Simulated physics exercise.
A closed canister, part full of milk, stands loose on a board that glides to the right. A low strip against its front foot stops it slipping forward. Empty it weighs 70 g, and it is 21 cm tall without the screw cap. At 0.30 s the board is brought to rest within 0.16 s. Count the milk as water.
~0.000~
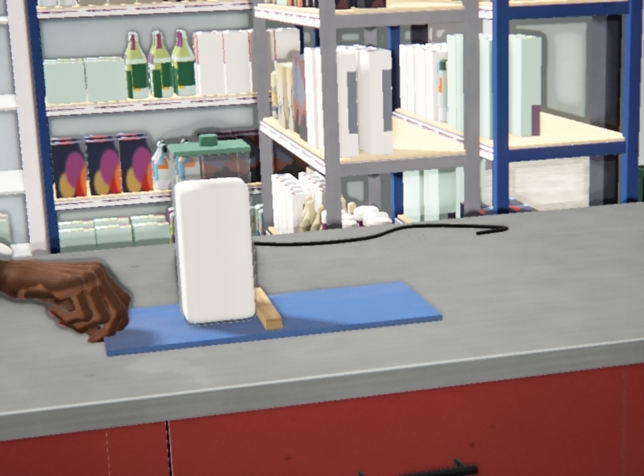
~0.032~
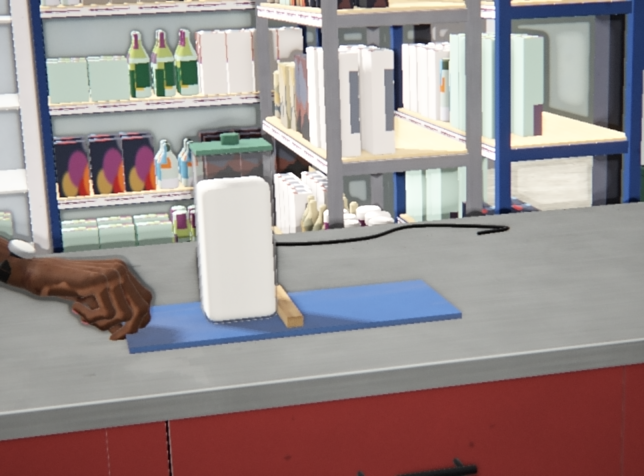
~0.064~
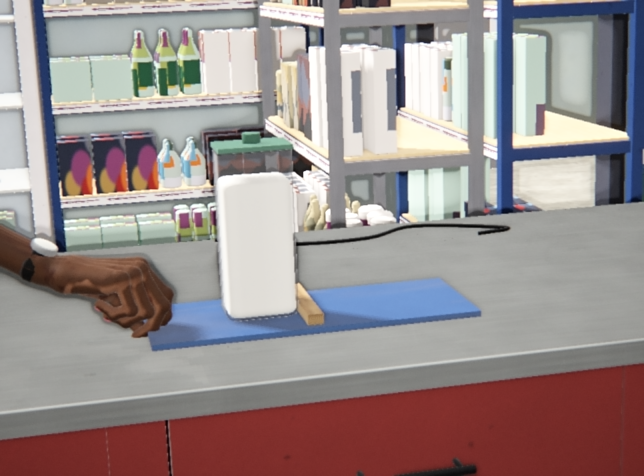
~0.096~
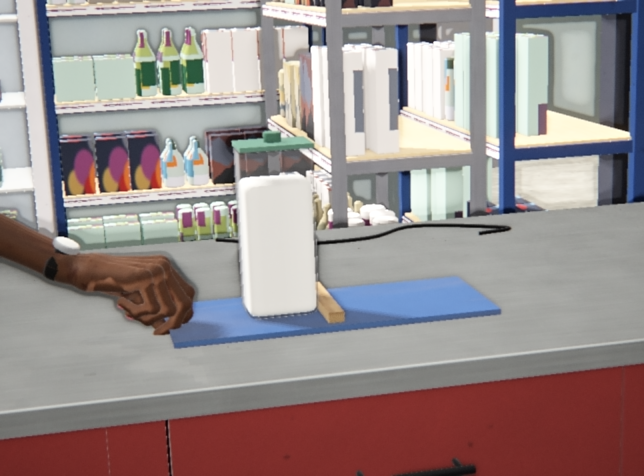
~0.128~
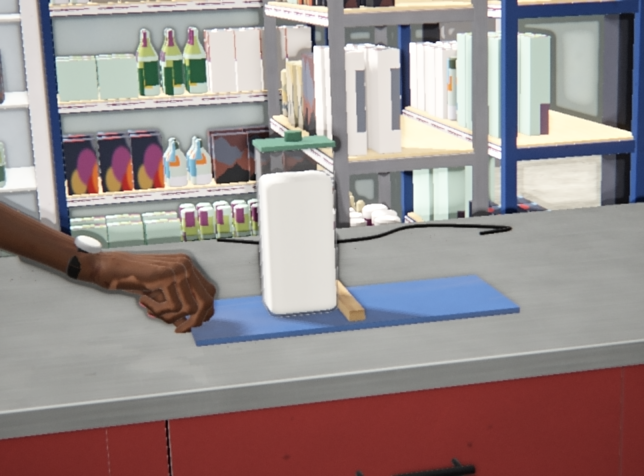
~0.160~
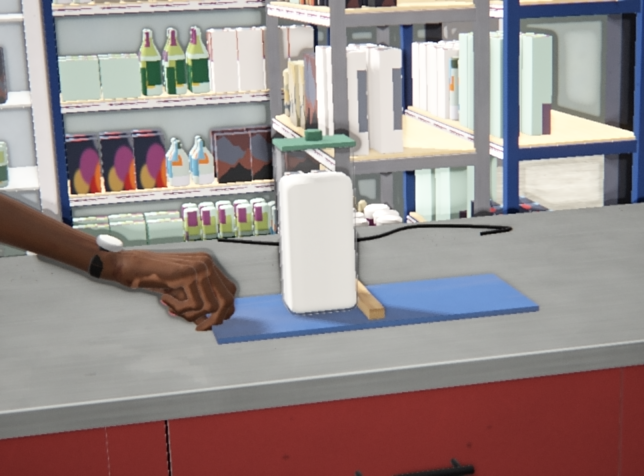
In a storeroom or shop with stocked shelves behind, a grey counter with a red front is seen from slightly above, the view staying almost still. A blue board carries an upright white block, a small wooden strip and a closed, green-lidded canister mostly hidden behind the block, while a black cord lies beyond. A hand at the board's left end moves along with it as the board glides steadily rightward a short way, its load upright.
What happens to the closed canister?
It remains upright.
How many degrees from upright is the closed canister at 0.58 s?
It is at some 14°.
After 0.46 s the board moves at 0.00 m/s; the closed canister leans 8°.
After 0.58 s the closed canister leans 14°.
After 0.74 s the closed canister stands where it began.
After 0.96 s the closed canister stands where it began.
In the end the closed canister stands where it began.
